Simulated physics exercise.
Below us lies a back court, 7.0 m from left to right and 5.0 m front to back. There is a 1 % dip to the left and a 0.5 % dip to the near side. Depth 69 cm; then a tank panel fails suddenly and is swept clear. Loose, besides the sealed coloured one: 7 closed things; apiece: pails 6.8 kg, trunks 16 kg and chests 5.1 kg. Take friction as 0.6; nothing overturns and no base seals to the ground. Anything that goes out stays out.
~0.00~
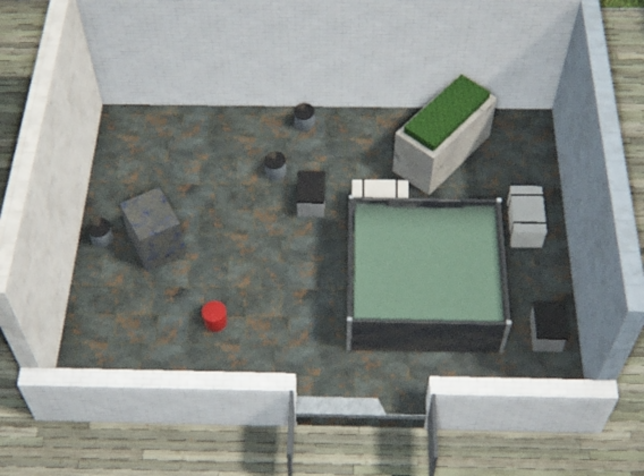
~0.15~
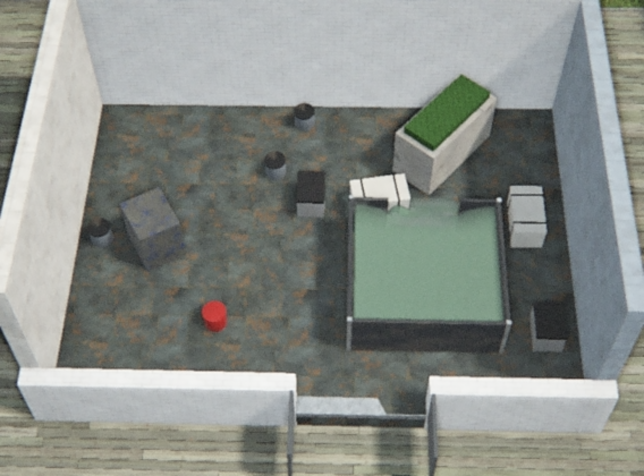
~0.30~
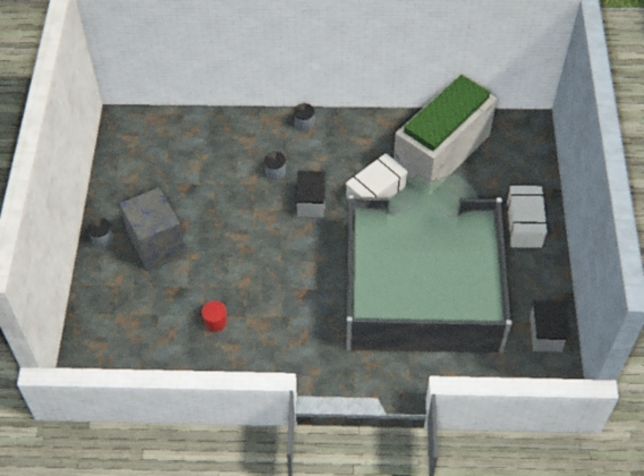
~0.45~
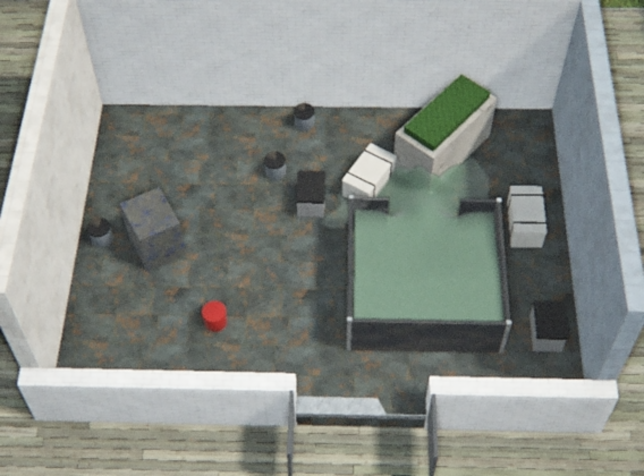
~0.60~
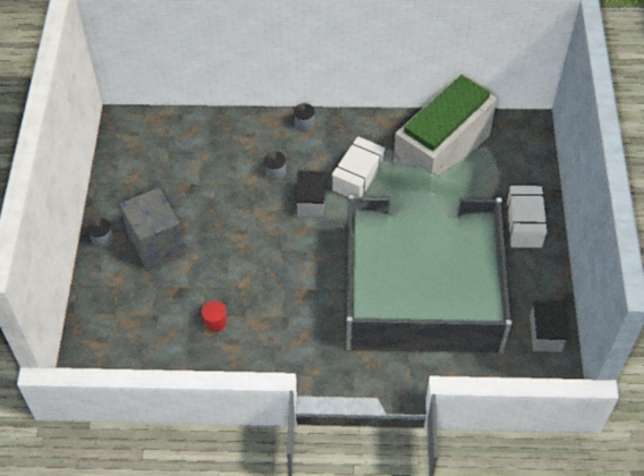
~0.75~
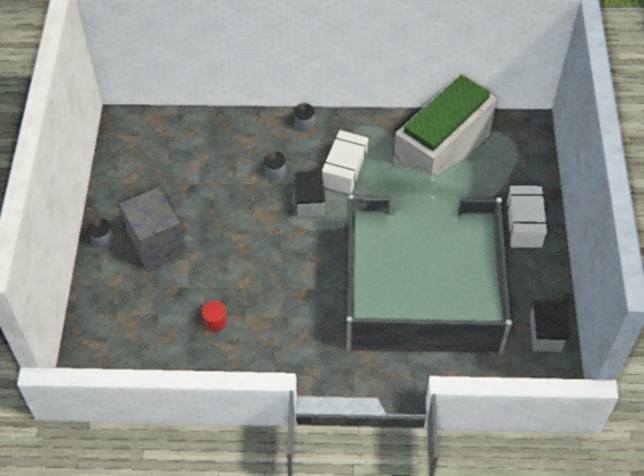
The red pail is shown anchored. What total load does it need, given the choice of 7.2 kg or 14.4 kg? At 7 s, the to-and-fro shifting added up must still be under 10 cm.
Most likely the lighter pick already works.
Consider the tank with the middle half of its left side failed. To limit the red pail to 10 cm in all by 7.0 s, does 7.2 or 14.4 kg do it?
Then, in short, both are too little.
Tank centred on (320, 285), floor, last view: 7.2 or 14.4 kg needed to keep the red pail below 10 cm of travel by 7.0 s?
Then the outcome is clear: Even the lighter works.
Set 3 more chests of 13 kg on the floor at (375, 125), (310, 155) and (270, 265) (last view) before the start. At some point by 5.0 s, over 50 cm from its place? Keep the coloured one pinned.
In the given order, I'd say greater, greater, smaller.
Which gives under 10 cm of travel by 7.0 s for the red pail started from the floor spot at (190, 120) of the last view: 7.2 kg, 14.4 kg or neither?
Neither holds.
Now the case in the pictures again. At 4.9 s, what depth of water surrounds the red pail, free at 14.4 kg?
Depth: Approx. 0 cm.
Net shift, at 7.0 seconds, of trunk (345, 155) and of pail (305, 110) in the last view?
400 cm, 200 cm.
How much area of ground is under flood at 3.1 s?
At that time the wet patch spans about 22 m2.
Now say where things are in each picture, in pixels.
In the first picture, the red pail at (214, 311) rests on the ground; 3.8 m2 under water; 0 of 8 have shifted.
In the second picture, the red pail at (214, 311), on the bottom; water covers 4.3 m2; 1 of 8 have shifted.
In the third picture, the red pail at (214, 311), on the bottom; water covers 5.0 m2; 1 of 8 have shifted.
In the fourth picture, the red pail at (214, 311) rests on the ground; water covers 5.7 m2; 1 of 8 have shifted.
In the fifth picture, the red pail at (214, 311) rests on the ground; 6.3 m2 under water; 1 of 8 have shifted.
In the sixth picture, the red pail at (214, 311) rests on the ground; 7.2 m2 under water; 1 of 8 have shifted.
After 1.4 s the red pail would be 0 cm from its start with 7.2 kg and 0 cm from its start with 14.4 kg; 0 cm of water round it then.
After 3.1 s the red pail would be 0 cm from its start with 7.2 kg and 0 cm from its start with 14.4 kg; 0 cm of water round it then.
After 4.9 s the red pail would be 0 cm from its start with 7.2 kg and 0 cm from its start with 14.4 kg; 0 cm of water round it then.
After 7.0 s the red pail would be 0 cm from its start with 7.2 kg and 0 cm from its start with 14.4 kg; 5 cm of water round it then.
